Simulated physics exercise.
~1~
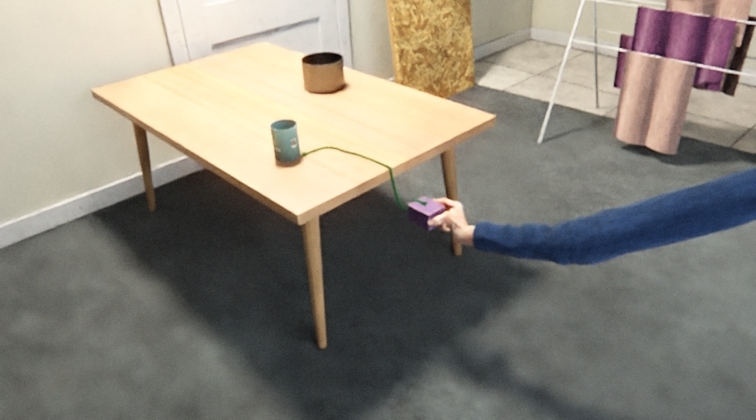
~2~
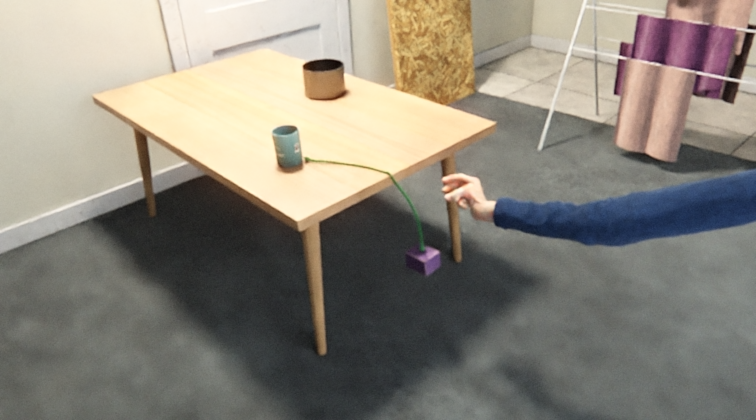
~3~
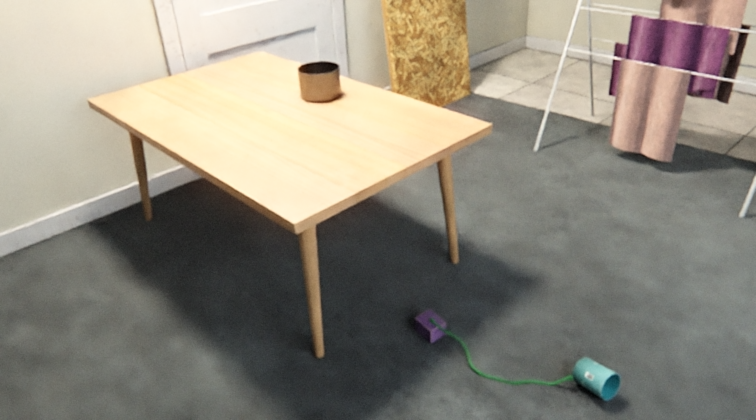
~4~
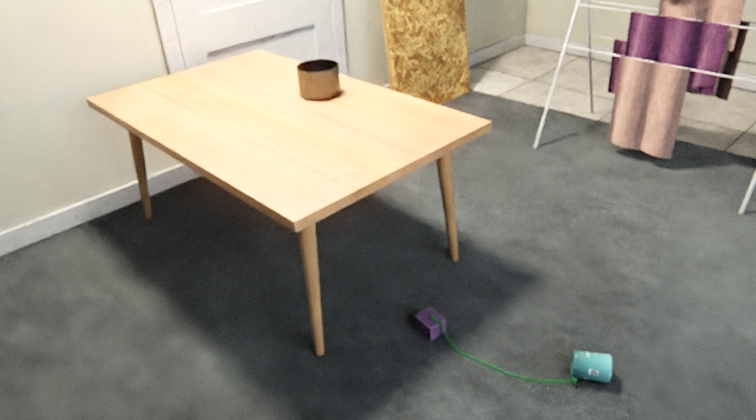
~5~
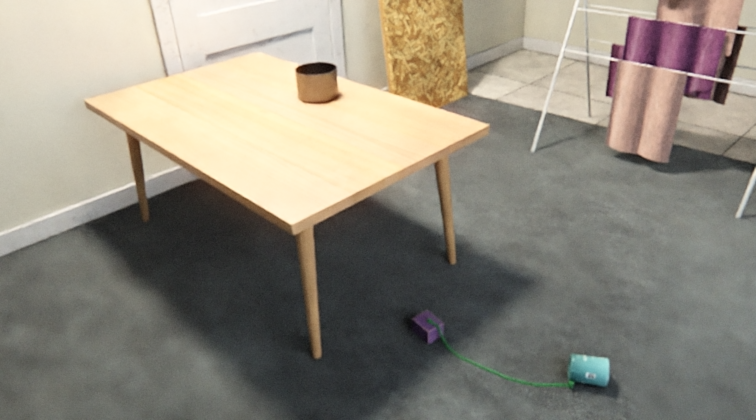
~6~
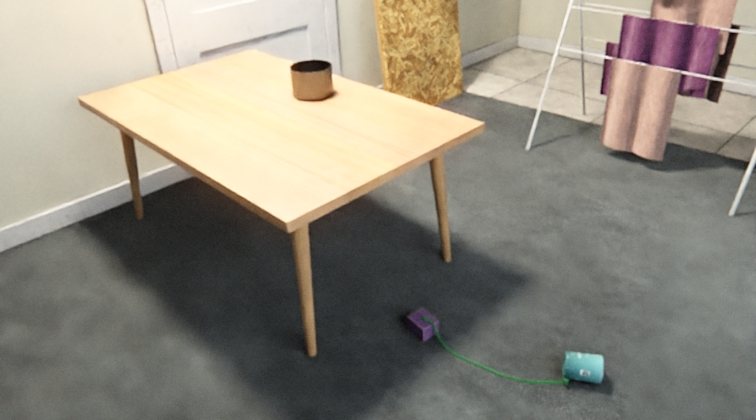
The clip opens on a wooden table holding a brown pot and a turquoise cup, while a hand in a blue sleeve holds a purple block just off the table's edge, a green lace running from it to the cup. The hand lets go and draws back to the right as the block drops, still linked by the lace. The block reaches the floor, and the cup is pulled off the table, landing on its side to the right of the block. The cup shifts very slightly, then both lie still on the dark floor, joined by the curving lace, while the pot remains on the table.
